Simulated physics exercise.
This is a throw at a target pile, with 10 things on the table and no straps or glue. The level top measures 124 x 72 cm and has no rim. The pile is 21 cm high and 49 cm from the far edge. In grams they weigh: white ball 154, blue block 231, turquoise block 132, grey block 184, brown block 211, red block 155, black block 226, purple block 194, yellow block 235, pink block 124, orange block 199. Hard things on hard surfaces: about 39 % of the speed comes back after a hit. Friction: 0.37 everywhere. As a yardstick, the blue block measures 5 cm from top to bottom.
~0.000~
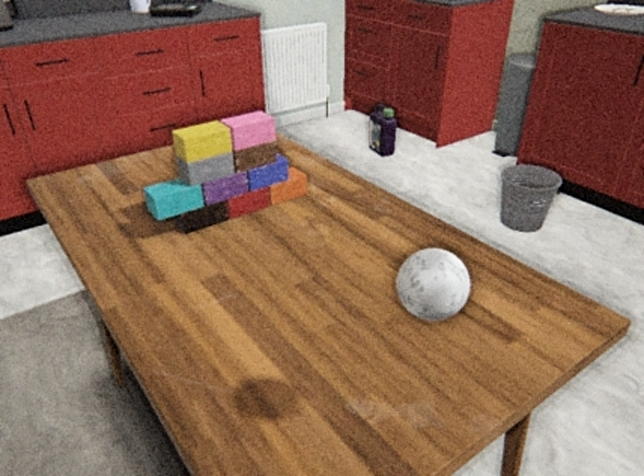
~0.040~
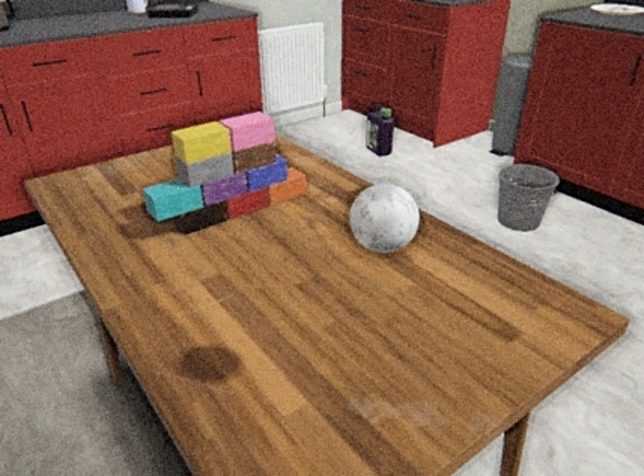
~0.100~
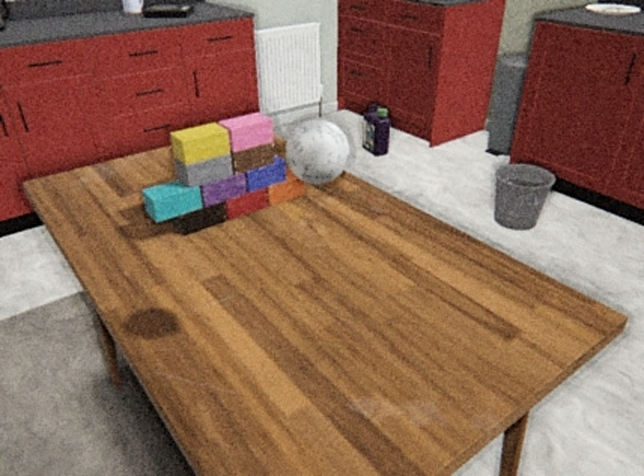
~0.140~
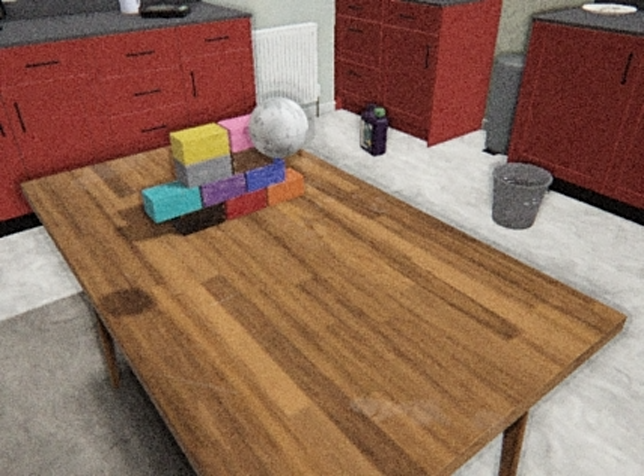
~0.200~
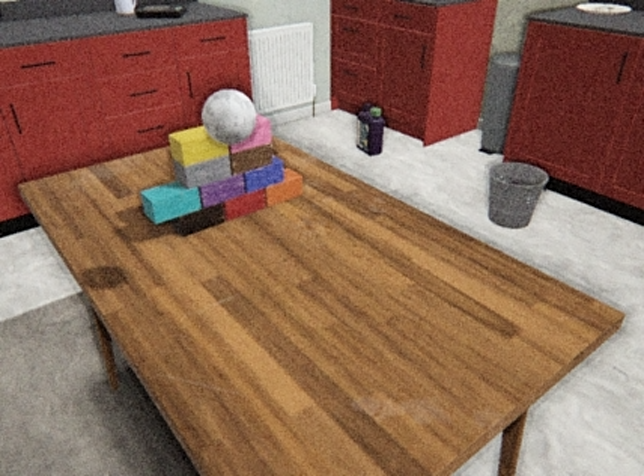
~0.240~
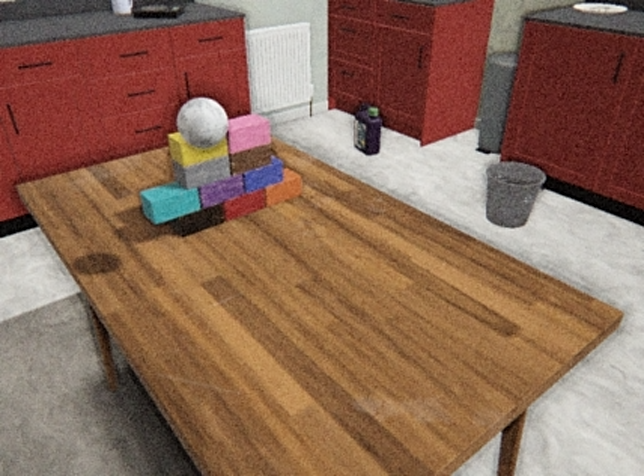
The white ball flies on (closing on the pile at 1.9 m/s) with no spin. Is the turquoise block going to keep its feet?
The turquoise block topples.
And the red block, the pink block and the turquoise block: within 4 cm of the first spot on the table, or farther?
The red block stays put; the pink block keeps its place; the turquoise block ends elsewhere.
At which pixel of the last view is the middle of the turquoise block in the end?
At about (140, 218).
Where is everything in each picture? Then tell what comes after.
In the first frame, 63 cm short of the pile; white ball (433, 285); turquoise block (174, 198).
In the second frame, 55 cm short of the pile; white ball (384, 219); brown block (249, 154).
In the third frame, 44 cm short of the pile; white ball (318, 152); black block (198, 213).
In the fourth frame, 36 cm short of the pile; white ball (279, 128); yellow block (200, 144).
In the fifth frame, 25 cm short of the pile; white ball (230, 118); orange block (278, 187).
In the sixth frame, 17 cm short of the pile; white ball (203, 124); turquoise block (171, 201).
After 0.54 s, white ball near (86, 177); turquoise block on its side near (148, 218); grey block 3° off upright; yellow block 3° off upright.
After 1.04 s, white ball near (30, 166); turquoise block on its side near (140, 218); grey block moved 2 cm.
In the end (1.5 s), toppled on the table, turquoise block; the other 9 under 4 cm from the start. At the end, from the last picture's camera, turquoise block near (140, 218).
